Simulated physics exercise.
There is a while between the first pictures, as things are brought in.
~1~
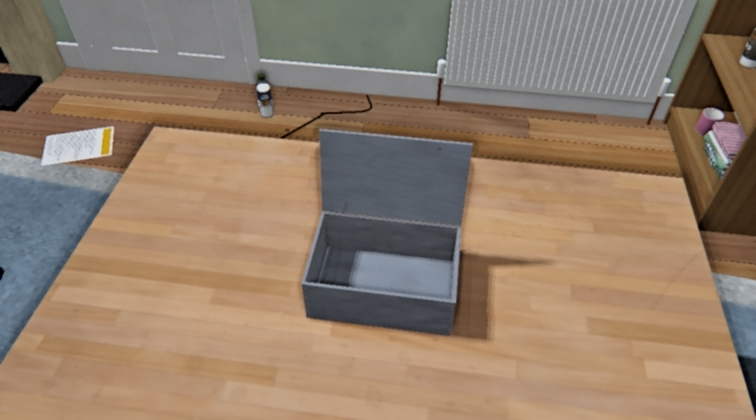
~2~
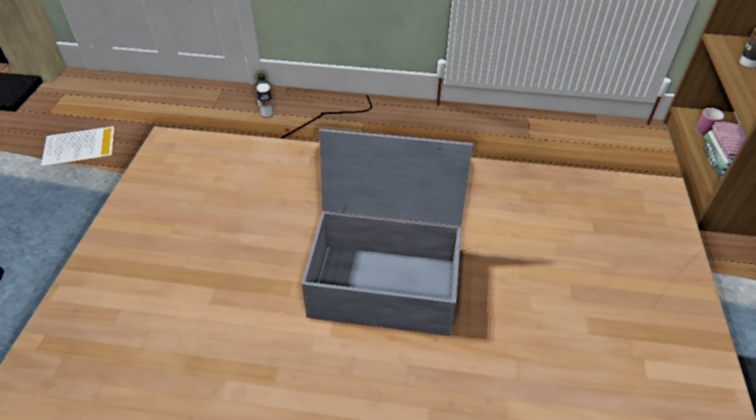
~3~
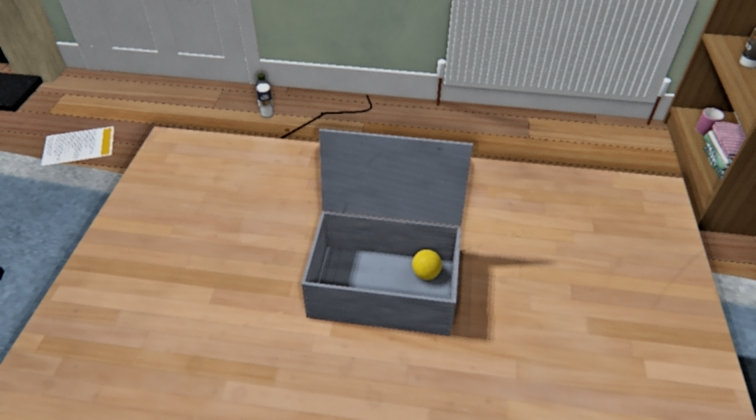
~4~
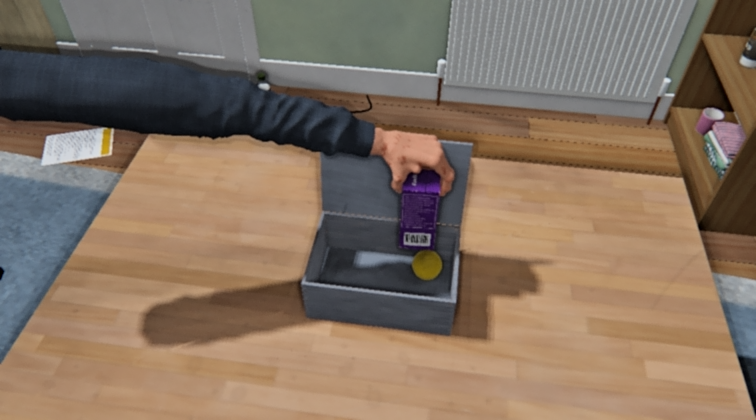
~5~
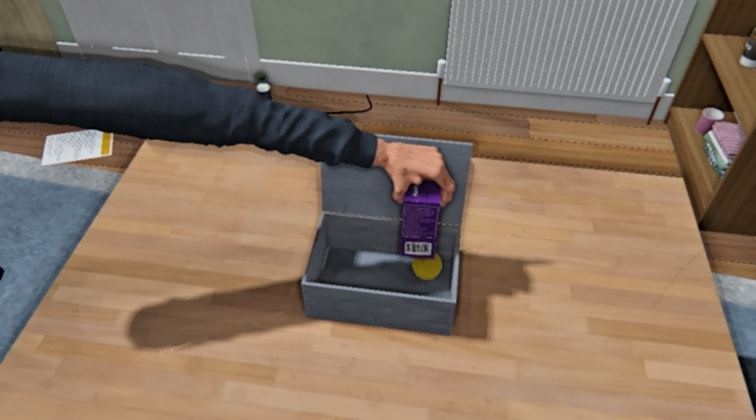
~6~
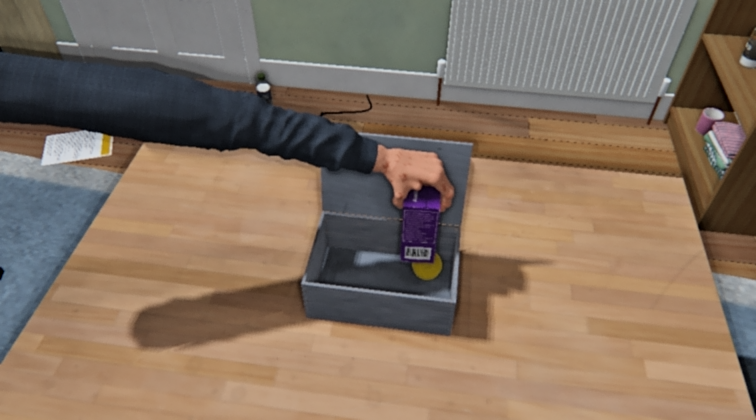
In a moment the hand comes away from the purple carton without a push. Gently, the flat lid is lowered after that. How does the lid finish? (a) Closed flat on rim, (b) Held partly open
(a) Closed flat on rim.
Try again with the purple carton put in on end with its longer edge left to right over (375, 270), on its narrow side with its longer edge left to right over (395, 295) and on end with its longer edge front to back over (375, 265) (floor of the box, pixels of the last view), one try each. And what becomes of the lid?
Trial 1: Lid propped open. Trial 2: Lid fully lowered. Trial 3: Lid propped open.
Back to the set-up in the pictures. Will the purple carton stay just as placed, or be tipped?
Looking at the last picture, the purple carton sits at an angle.
Then, 0.40 s after the last picture, purple carton on its side near (385, 249); yellow lemon rolled a little.
Then, 1.20 s after the last picture, lid starting down; purple carton on its side near (366, 260).
Then, 1.70 s after the last picture, lid 51° above the rim; purple carton on its side near (366, 260).
Then, 2.10 s after the last picture, lid 15° above the rim; purple carton on its side near (366, 260).
At rest, lid shut; tipped over in the box, purple carton; yellow lemon in place. Seen from the same camera at the end, purple carton near (366, 260).
